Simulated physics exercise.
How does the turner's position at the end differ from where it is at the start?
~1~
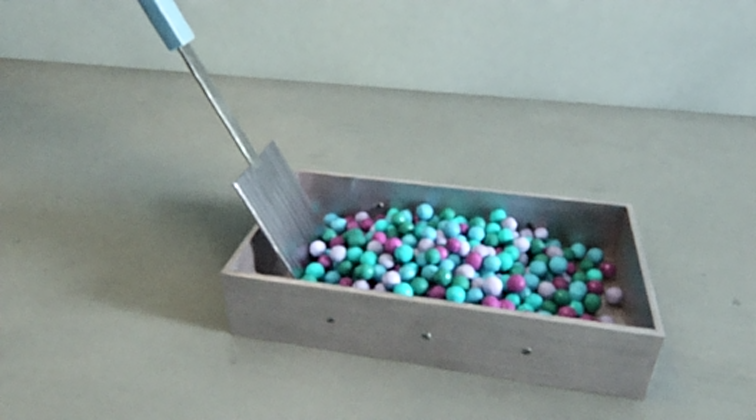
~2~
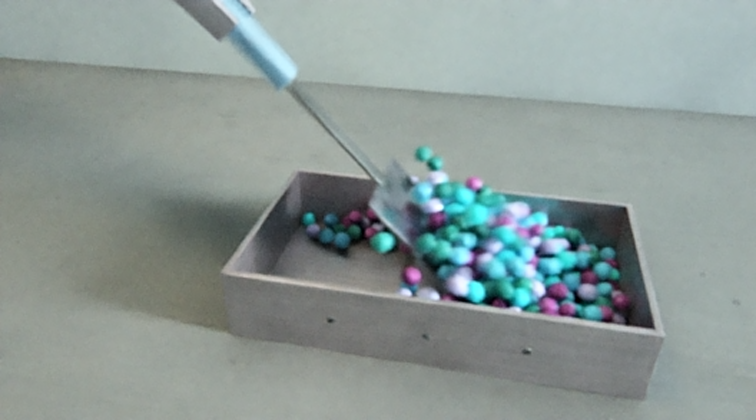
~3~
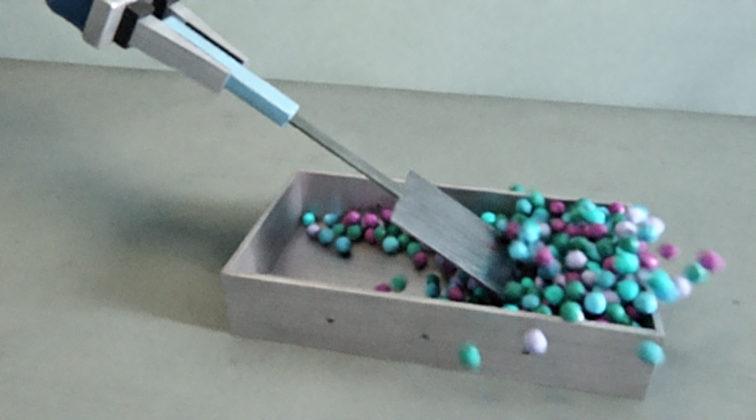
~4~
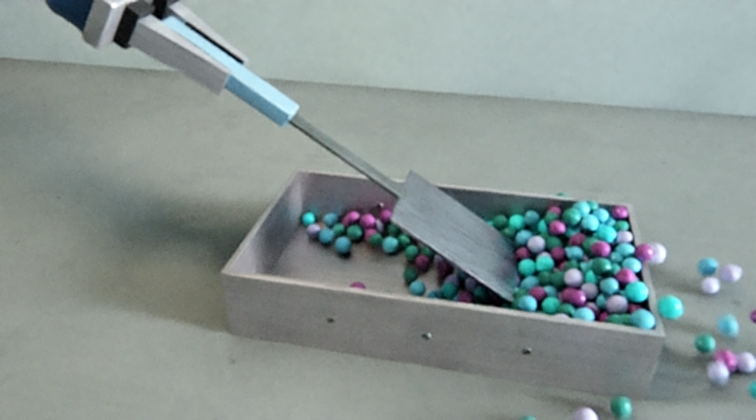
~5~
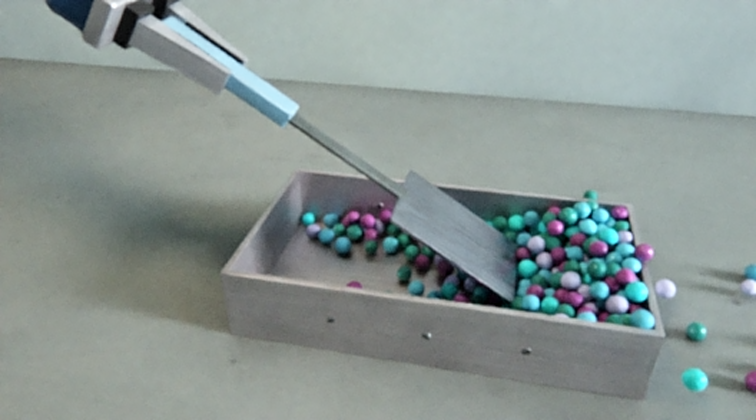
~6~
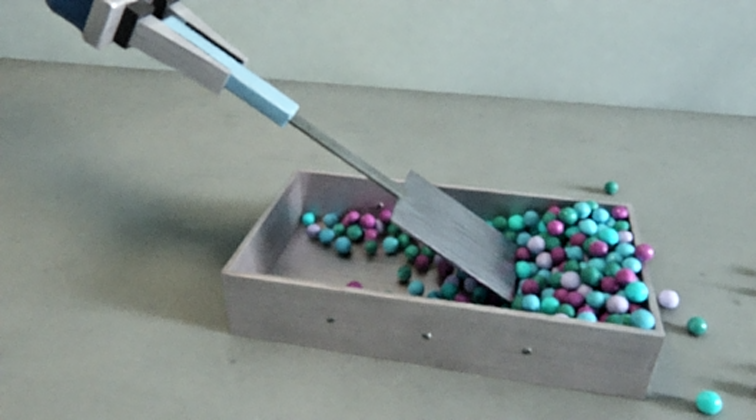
At the start the turner is at the left end of the trough, while at the end it is farther right and slightly lower, resting against the balls heaped at the right end.
